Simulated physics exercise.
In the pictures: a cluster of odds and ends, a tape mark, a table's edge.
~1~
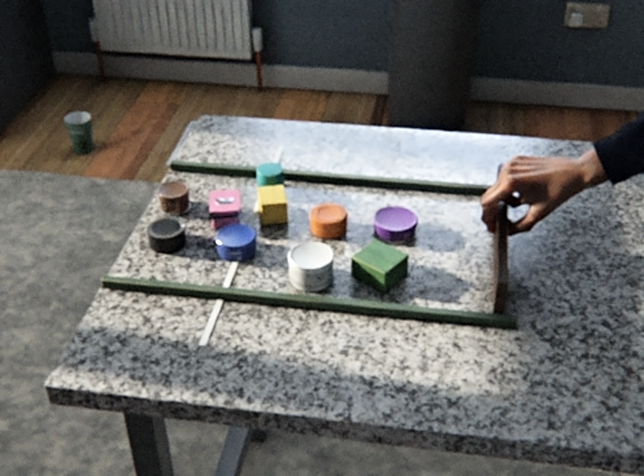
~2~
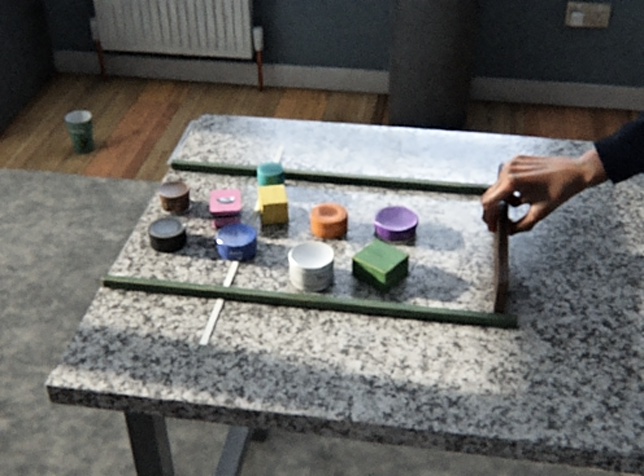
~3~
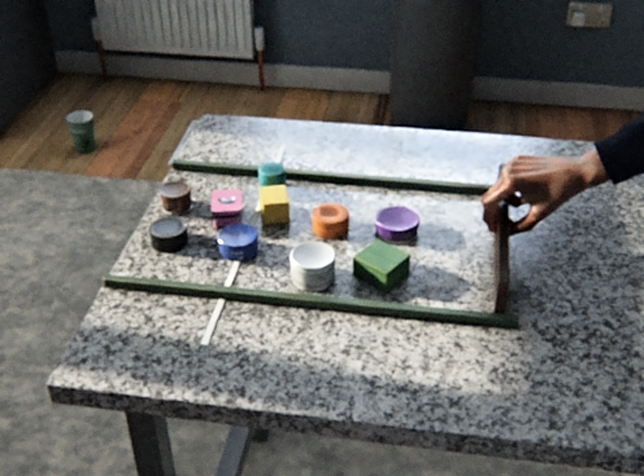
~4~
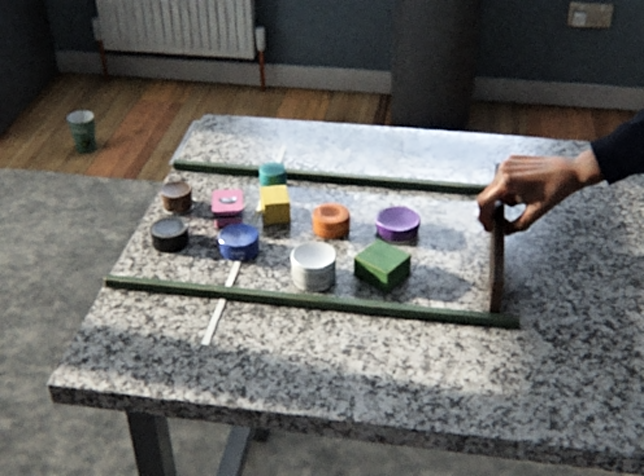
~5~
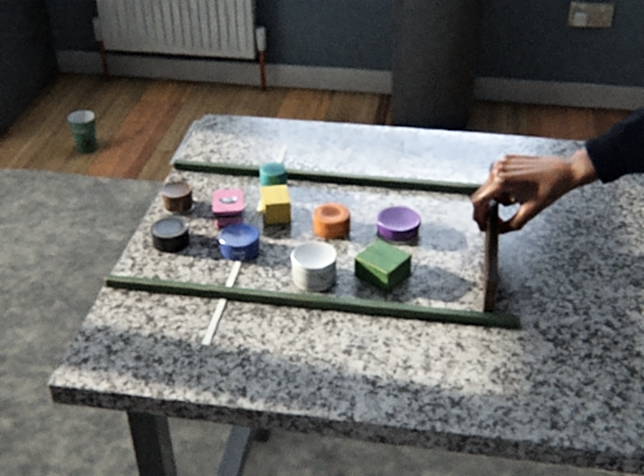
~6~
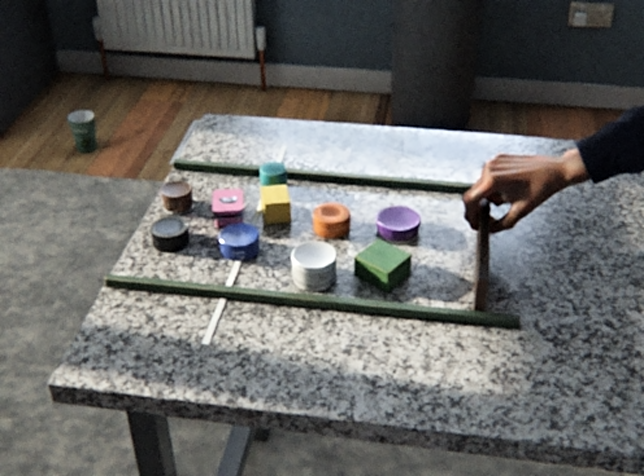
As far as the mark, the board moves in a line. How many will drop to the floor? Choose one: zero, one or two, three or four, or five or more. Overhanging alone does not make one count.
Zero.
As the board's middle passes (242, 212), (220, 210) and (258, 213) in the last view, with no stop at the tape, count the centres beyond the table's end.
The counts: 0, 2 and 0.
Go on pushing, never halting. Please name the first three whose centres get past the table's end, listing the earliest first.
Order, earliest first: Black lid, brown pot, pink case.
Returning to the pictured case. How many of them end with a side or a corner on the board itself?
Contact count: 3.
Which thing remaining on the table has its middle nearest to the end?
The brown pot finishes nearest.
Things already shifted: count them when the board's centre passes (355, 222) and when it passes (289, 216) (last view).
Counting first: 5, next 7.
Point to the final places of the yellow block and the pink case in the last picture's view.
Looks like one lands around (230, 188), and the other around (186, 201).
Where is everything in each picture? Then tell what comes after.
The first picture shows brown pot (174, 199); black lid (167, 235); pink case (225, 210); board (500, 235); tape (248, 231).
The second picture shows black lid (168, 234); yellow block (273, 205).
The third picture shows pink case (227, 210); board (502, 235).
The fourth picture shows brown pot (177, 198); turquoise lid (273, 180).
The fifth picture shows black lid (170, 234); white tub (314, 267).
The sixth picture shows brown pot (178, 197); black lid (170, 234); pink case (229, 209); board (483, 233); tape (251, 230).
Soon after, none off yet; brown pot at rest near (178, 197); black lid at rest near (170, 234); pink case at rest near (229, 209).
Then, none off yet; brown pot at rest near (178, 197); black lid at rest near (170, 234); pink case moved a little near (209, 207).
At rest, the number that fall off is zero.
